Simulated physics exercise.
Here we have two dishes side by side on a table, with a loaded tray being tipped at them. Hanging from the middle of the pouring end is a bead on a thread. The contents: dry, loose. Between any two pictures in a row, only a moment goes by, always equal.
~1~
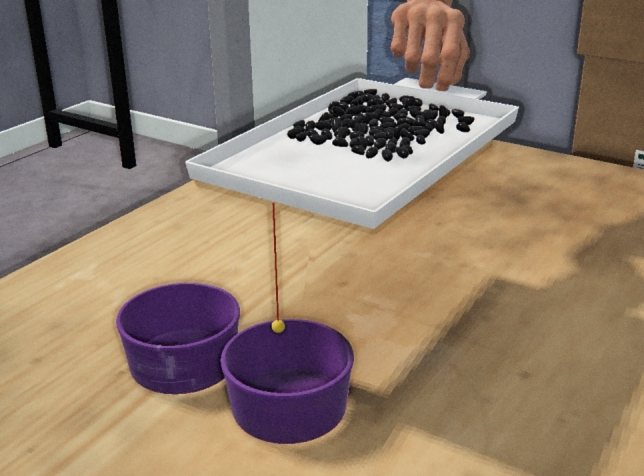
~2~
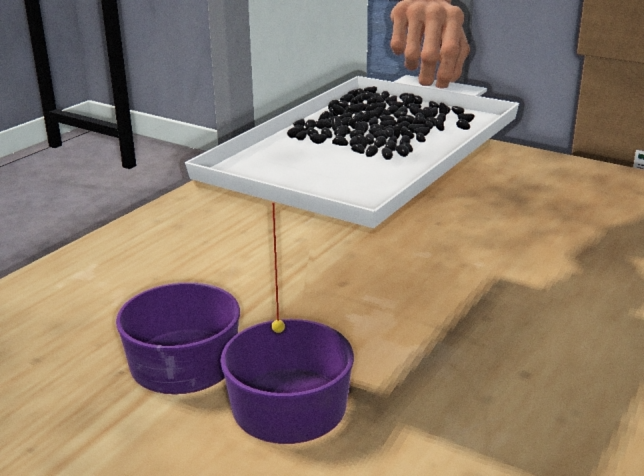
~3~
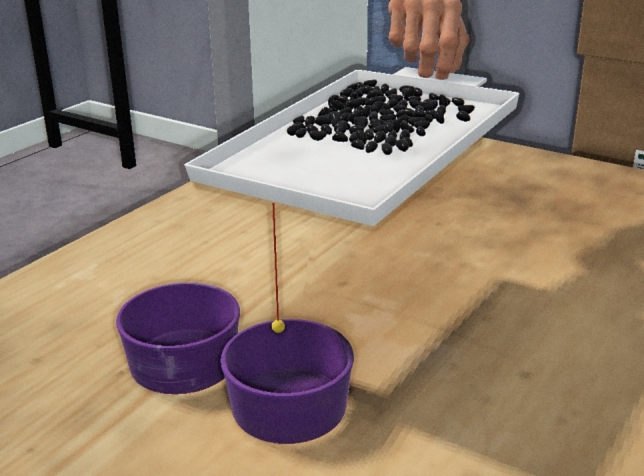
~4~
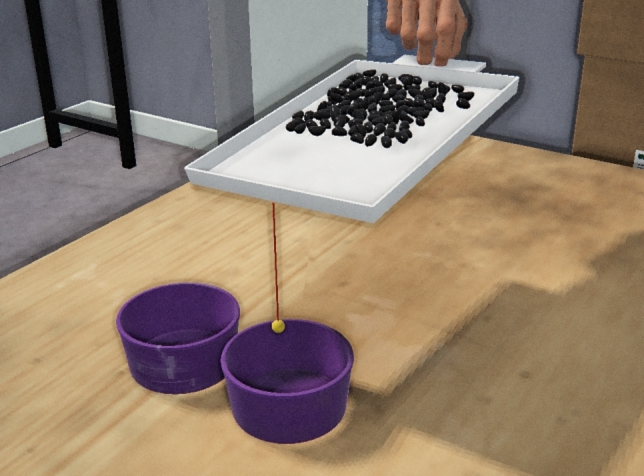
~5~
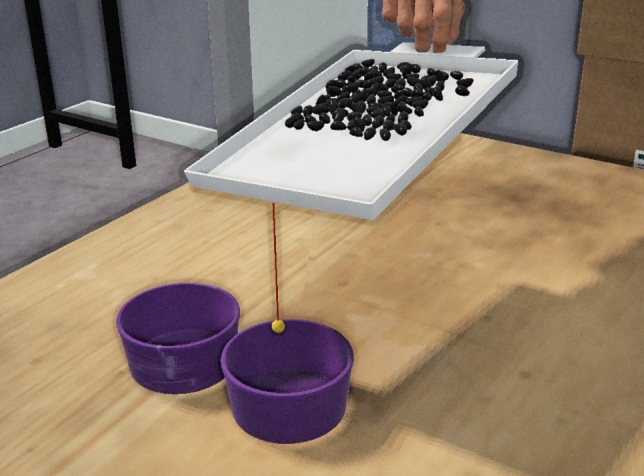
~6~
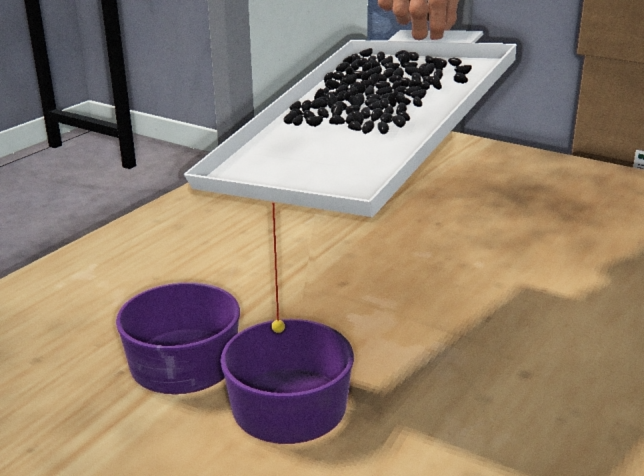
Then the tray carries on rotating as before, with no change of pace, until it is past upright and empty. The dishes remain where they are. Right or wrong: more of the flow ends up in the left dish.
Right.
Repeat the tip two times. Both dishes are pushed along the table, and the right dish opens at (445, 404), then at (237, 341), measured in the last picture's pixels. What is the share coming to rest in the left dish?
About 0 per cent, then about 20 per cent.
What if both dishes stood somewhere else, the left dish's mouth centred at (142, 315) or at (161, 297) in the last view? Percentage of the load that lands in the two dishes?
About 70 per cent, then about 70 per cent.
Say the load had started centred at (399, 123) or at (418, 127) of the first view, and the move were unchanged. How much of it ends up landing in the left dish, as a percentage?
About 70 % and 70 %.
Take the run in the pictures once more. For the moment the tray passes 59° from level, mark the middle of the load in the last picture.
Centre estimate: (243, 139).
Just after the last frame, tray tipped steeply; almost all on the tray; just a few outside both; about a tenth in the air.
A moment on, tray tipped right over; the larger part on the tray; about a tenth in the left dish; about a tenth outside both; about a tenth in the air.
Further on, tray tipped past a quarter turn; about a tenth in the right dish; roughly two thirds in the left dish; roughly a quarter outside both.
When it is over, tray tipped past a quarter turn; about a tenth in the right dish; roughly two thirds in the left dish; roughly a quarter outside both.
